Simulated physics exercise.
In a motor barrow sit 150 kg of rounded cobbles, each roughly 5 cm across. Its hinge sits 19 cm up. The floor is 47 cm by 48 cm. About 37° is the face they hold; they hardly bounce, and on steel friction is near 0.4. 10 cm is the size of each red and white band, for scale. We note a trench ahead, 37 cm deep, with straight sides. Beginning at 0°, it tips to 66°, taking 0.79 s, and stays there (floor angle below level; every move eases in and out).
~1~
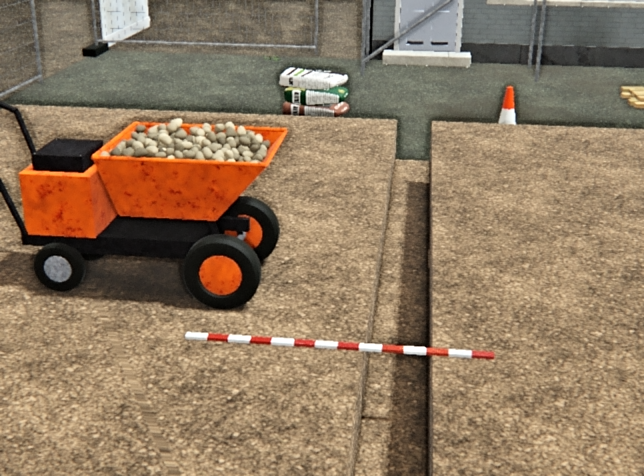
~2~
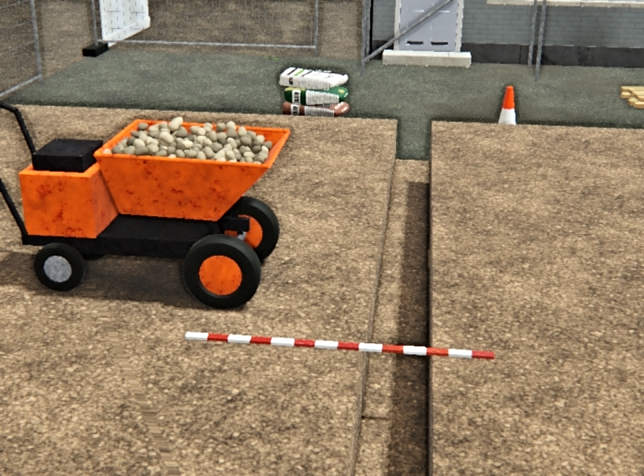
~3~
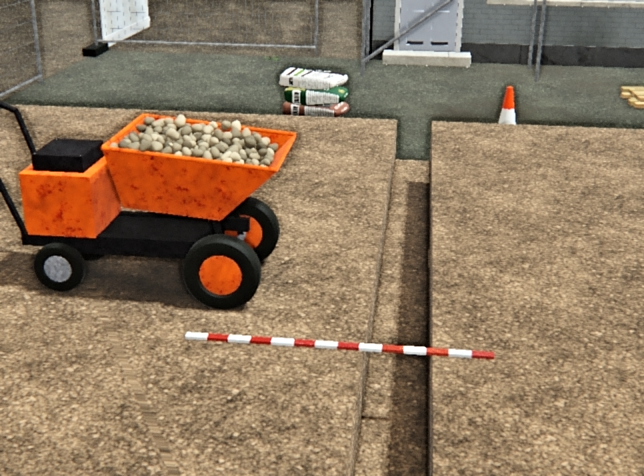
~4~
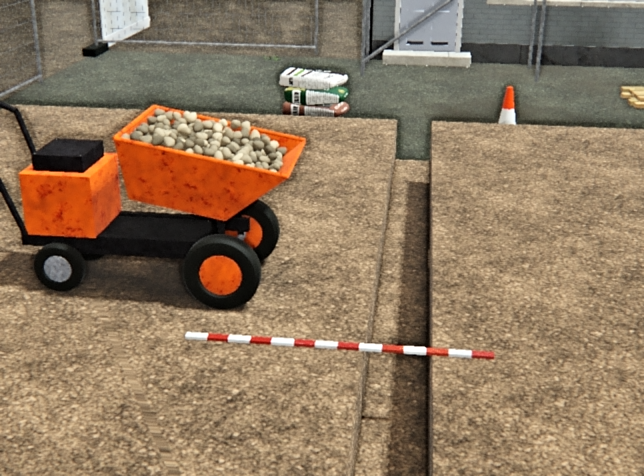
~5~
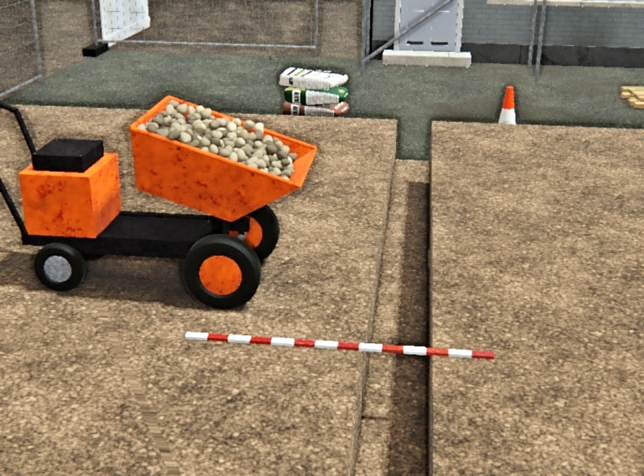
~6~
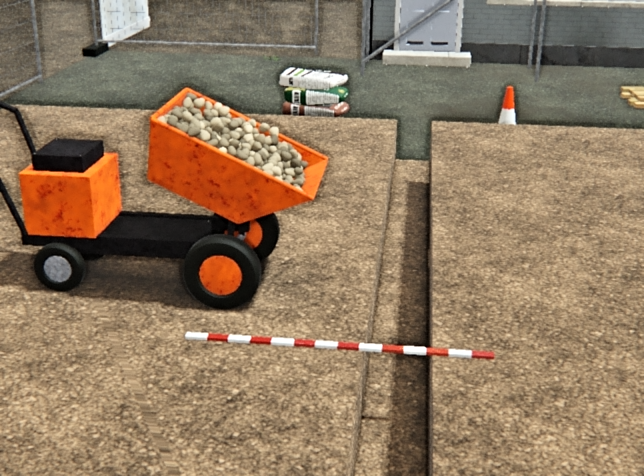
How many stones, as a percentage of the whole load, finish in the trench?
Roughly 93 per cent of the load ends up in the trench.
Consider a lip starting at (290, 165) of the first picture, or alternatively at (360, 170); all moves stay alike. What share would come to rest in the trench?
First place roughly 80%, second roughly 15%.
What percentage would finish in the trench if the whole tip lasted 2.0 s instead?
Estimate: About 95 %.
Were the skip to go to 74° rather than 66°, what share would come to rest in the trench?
Roughly 95 percent.
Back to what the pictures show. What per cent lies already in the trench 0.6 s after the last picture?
Close to 30 per cent has got there by then.
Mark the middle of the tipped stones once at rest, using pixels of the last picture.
Resting centre: About (400, 337).
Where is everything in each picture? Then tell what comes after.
In the first frame, lip at (266, 165), floor tilted 0°, highest stones at (204, 132).
In the second frame, lip at (269, 167), floor tilted 1°, highest stones at (189, 132).
In the third frame, the skip is at 5°, its lip at (276, 170); the top of the load is at (171, 127).
In the fourth frame, the skip is at 10°, its lip at (287, 177); the top of the load is at (170, 121).
In the fifth frame, lip at (300, 186), floor tilted 17°, highest stones at (179, 113).
In the sixth frame, lip at (313, 199), floor tilted 25°, highest stones at (190, 107).
Then, 0.3 s after the last picture the floor is at 55°, 100 % in the skip; the foremost stones are at (346, 224).
Then, 0.6 s after the last picture the floor is at 66°, 68 % in the skip, 4 % short of the trench, 28 % in the trench; the foremost stones are at (426, 319).
Then, 0.9 s after the last picture the floor is at 66°, 30 % in the skip, 4 % short of the trench, 61 % in the trench, 6 % past the trench; the foremost stones are at (539, 301).
Then, 2.9 s after the last picture the floor is at 66°, 0 % in the skip, 2 % short of the trench, 93 % in the trench, 6 % past the trench; the foremost stones are past the picture's edge.
